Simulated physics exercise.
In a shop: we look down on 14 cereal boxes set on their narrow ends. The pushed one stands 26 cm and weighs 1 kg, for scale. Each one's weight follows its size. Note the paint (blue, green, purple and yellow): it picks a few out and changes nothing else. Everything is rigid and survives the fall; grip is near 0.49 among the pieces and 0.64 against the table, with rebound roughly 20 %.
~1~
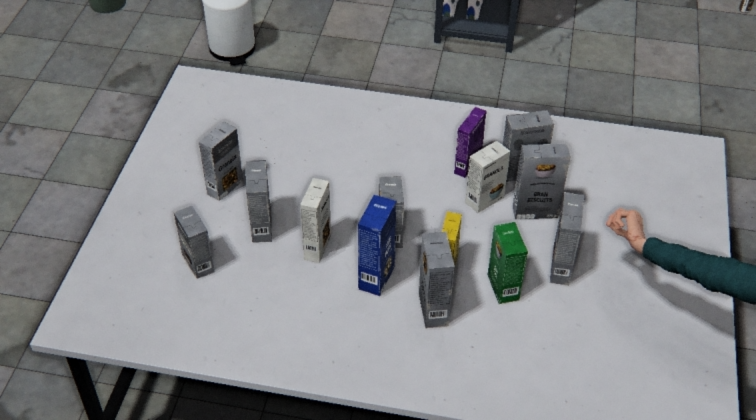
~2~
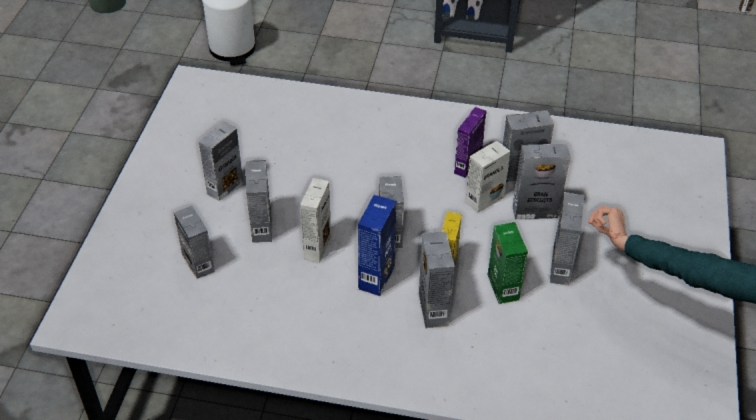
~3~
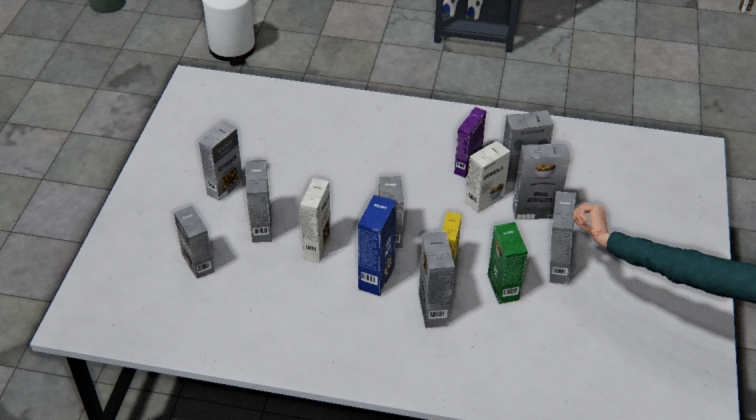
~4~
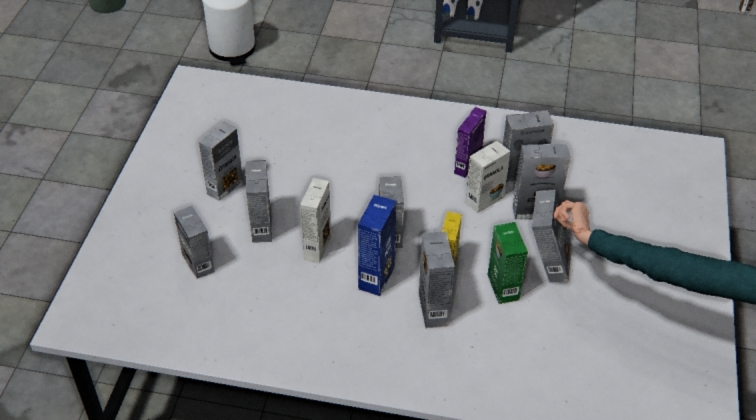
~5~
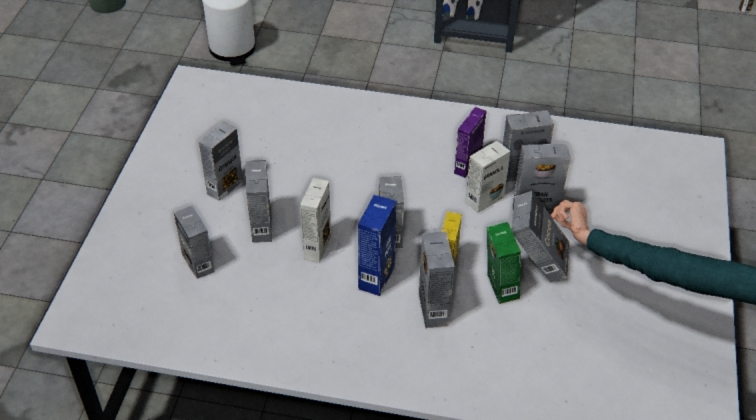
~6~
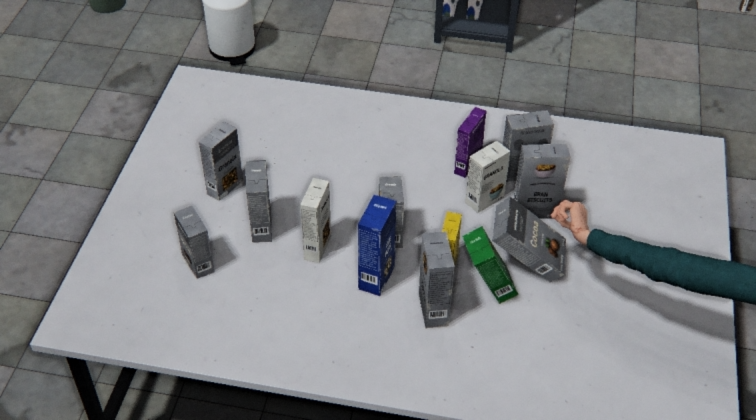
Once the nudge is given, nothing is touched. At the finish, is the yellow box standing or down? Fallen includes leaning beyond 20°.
Down.
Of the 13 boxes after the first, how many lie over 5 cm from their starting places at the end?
Count: 3.
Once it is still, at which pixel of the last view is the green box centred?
At about (458, 293).
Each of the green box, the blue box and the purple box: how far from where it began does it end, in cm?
Green 20 cm, blue 0 cm, purple 0 cm.
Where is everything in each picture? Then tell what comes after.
In the first frame (pixels give the middle of a visible side), finger (615, 220) 8 cm from the first box; yellow box (451, 226); green box (513, 279); blue box (369, 262); none of the others has stirred.
In the second frame, finger (597, 218) 31 mm from the first box; yellow box (451, 226).
In the third frame, finger (580, 215) pushing; yellow box (451, 226); none of the others has stirred.
In the fourth frame, finger (562, 213) pushing; yellow box (451, 226); none of the others has stirred.
In the fifth frame, finger (560, 212) stopped; yellow box (451, 226); green box (510, 279) 6° from how it stood; one has shifted.
In the sixth frame, finger (560, 212) stopped; yellow box (451, 226); green box (497, 281) 25° from how it stood; blue box (369, 262); 1 of the 13 other boxes over.
Then, 0.18 s past the last view, 1 of the 13 other boxes over; yellow box 13° from how it stood; green box 46° from how it stood.
Then, 0.80 s past the last view, 3 of the 13 other boxes over; yellow box 44° from how it stood; green box 69° from how it stood.
In the end, 3 of the 13 other boxes over; yellow box 44° from how it stood; green box lying flat; blue box unmoved. Ten left standing. From the last view, middles, yellow box near (426, 245), green box near (458, 293).
